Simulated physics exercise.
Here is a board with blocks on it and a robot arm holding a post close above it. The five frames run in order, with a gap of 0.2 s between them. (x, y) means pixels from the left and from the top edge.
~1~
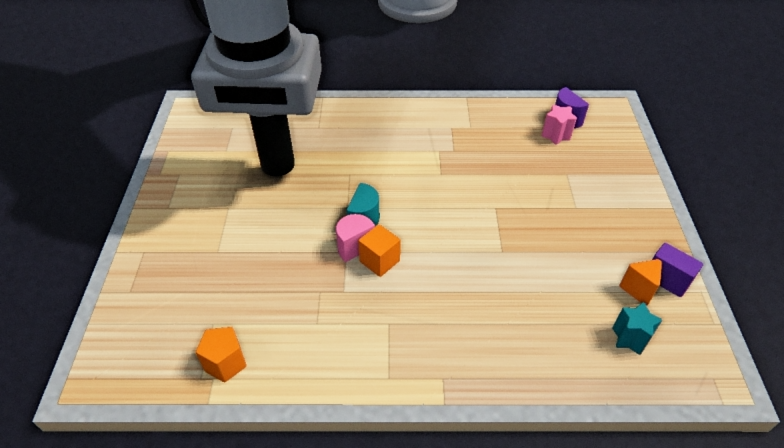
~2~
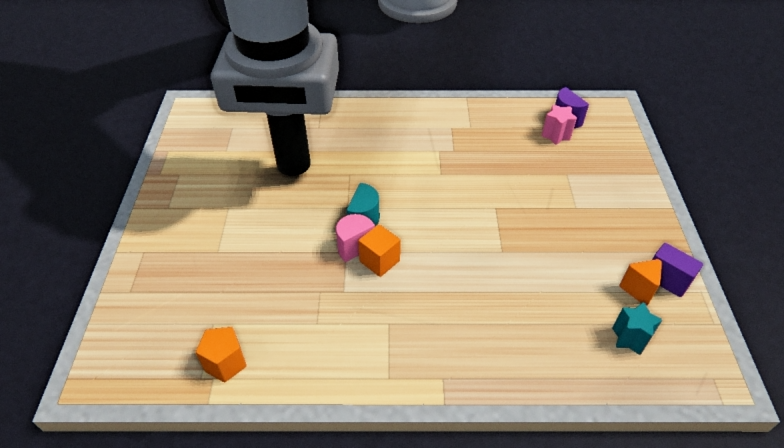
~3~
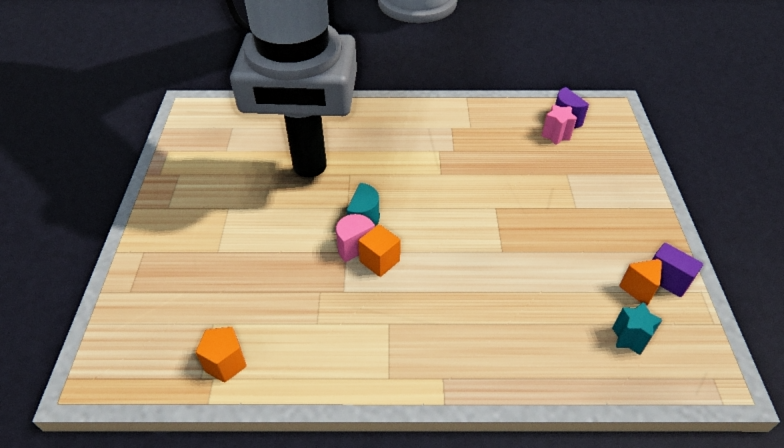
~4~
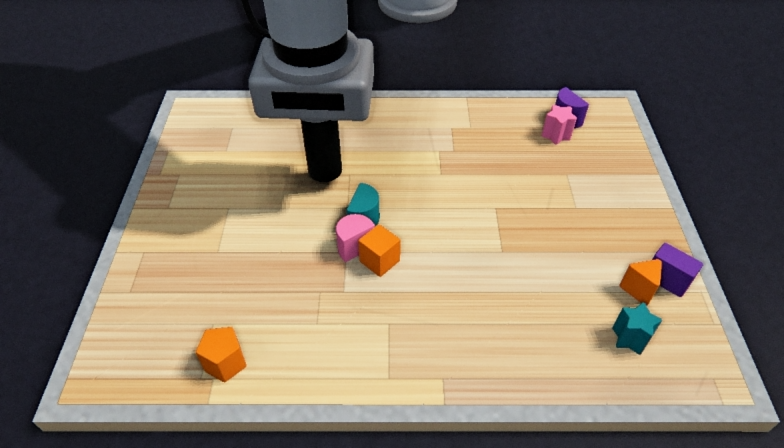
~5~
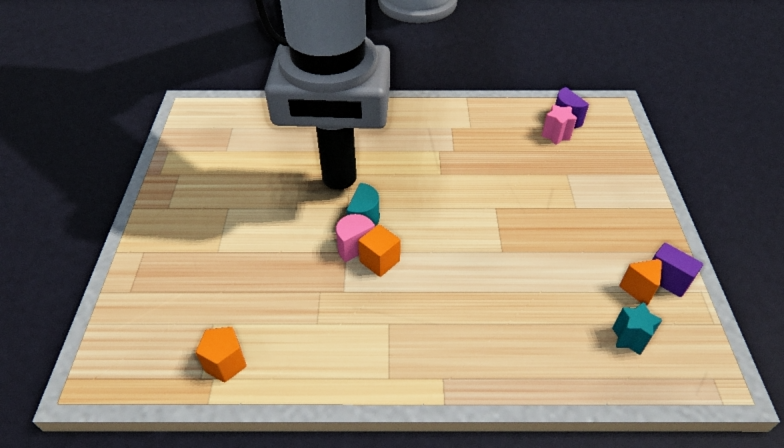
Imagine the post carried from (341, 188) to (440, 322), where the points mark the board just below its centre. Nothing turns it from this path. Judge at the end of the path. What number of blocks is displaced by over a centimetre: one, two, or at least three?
Three or more shift.
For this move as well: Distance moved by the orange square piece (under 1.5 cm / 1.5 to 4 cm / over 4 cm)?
Travels over 4 cm.
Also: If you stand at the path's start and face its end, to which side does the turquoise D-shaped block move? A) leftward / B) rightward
The answer is A.
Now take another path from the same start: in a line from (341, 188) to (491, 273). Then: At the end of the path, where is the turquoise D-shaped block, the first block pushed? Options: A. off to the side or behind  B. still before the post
Option A.
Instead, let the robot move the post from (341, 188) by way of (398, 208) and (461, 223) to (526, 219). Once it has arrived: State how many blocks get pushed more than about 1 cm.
Most likely one.
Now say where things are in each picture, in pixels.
In the first frame, post's lower end (278, 165); pink D-shaped block (353, 225); turquoise D-shaped block (364, 198); orange square piece (379, 239).
In the second frame, post (294, 165); blocks still.
In the third frame, post (310, 166); blocks still.
In the fourth frame, post (325, 171); blocks still.
In the fifth frame, post (340, 178); pink D-shaped block (353, 225); turquoise D-shaped block (364, 198); orange square piece (379, 239).
On the path given first. One third of the way, post (370, 218); pink D-shaped block (349, 235); turquoise D-shaped block (389, 224), turned 35° clockwise; orange square piece (386, 253).
Two thirds of the way, post (403, 262); pink D-shaped block (350, 239), turned 30° clockwise; turquoise D-shaped block (435, 258); orange square piece (400, 285), turned 95° clockwise.
At the end, post (441, 312); pink D-shaped block (350, 239), turned 30° clockwise; turquoise D-shaped block (457, 270), turned 45° anticlockwise; orange square piece (406, 314), turned 190° clockwise.
